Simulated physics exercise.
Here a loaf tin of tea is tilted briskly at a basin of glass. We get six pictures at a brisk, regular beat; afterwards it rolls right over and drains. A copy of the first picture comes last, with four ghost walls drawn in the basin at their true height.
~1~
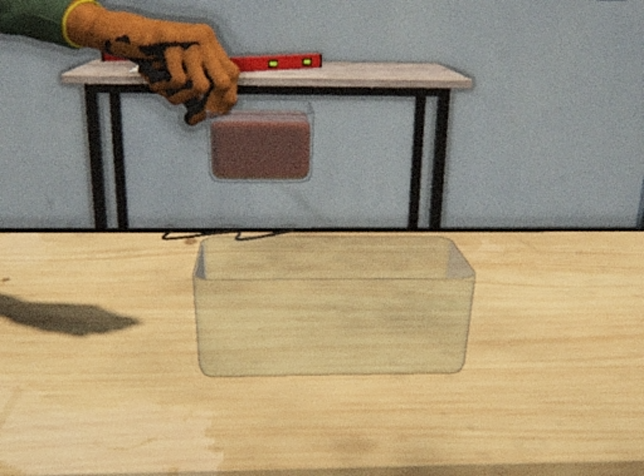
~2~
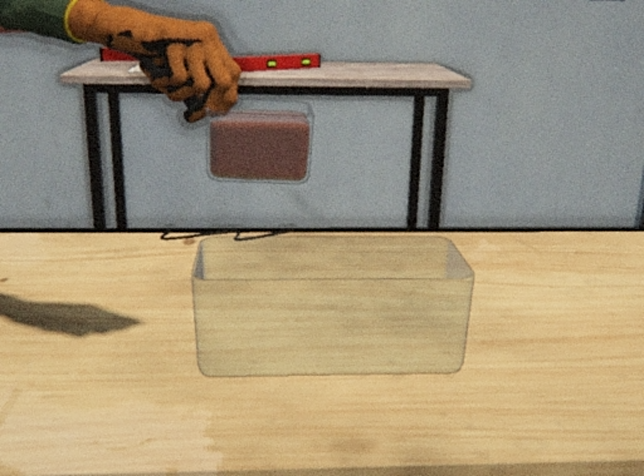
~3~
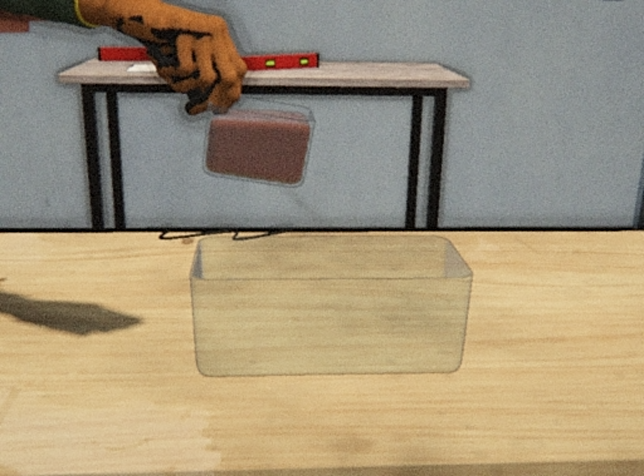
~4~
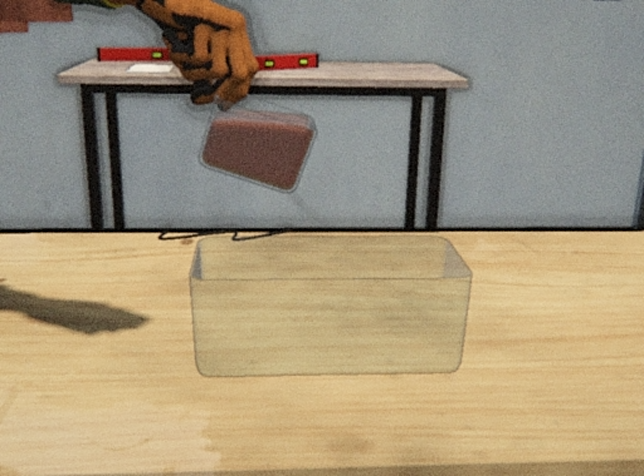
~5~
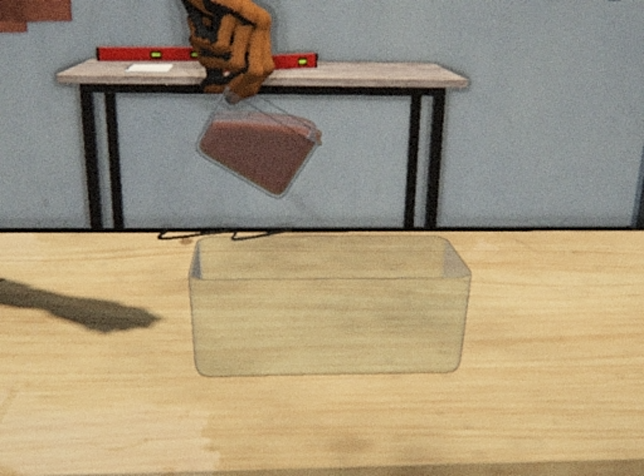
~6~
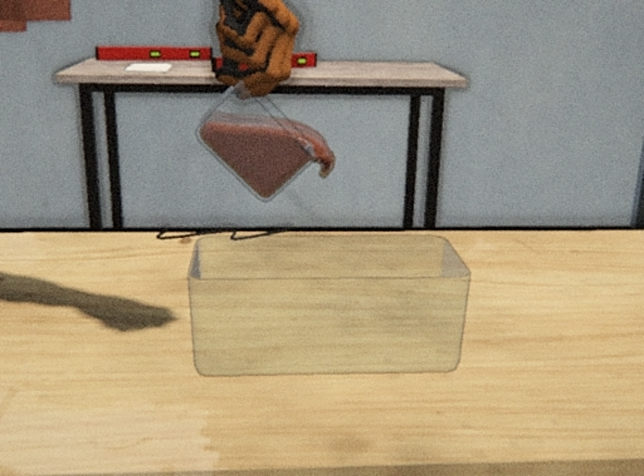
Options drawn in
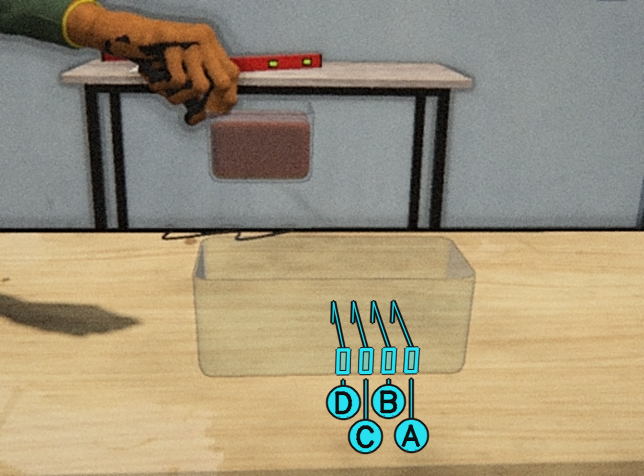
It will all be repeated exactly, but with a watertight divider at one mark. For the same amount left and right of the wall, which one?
Take C.
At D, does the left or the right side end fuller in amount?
The right one.
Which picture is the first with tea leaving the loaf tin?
In picture 5.
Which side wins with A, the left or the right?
The left side.
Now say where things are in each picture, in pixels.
Upright, lip at (309, 106); basin from (199, 373) to (464, 369); nothing has left yet, in the first picture.
Tipped about 2°, lip at (309, 108); nothing has left yet, in the second picture.
Tipped about 9°, lip at (311, 114); nothing has left yet, in the third picture.
Tipped about 18°, lip at (313, 123); nothing has left yet, in the fourth picture.
Tipped about 31°, lip at (314, 136); tea is over the lip, down to (318, 137), in the fifth picture.
Tipped about 45°, lip at (312, 149); tea is over the lip, down to (320, 168), in the sixth picture.
On the marked copy, A at (411, 379); B at (388, 379); C at (365, 380); D at (343, 380).
With A, about 80 % ends left of the wall and 17 % right of it; 3 % is lost outside.
With B, about 72 % ends left of the wall and 25 % right of it; 3 % is lost outside.
With C, about 48 % ends left of the wall and 50 % right of it.
With D, about 27 % ends left of the wall and 72 % right of it.
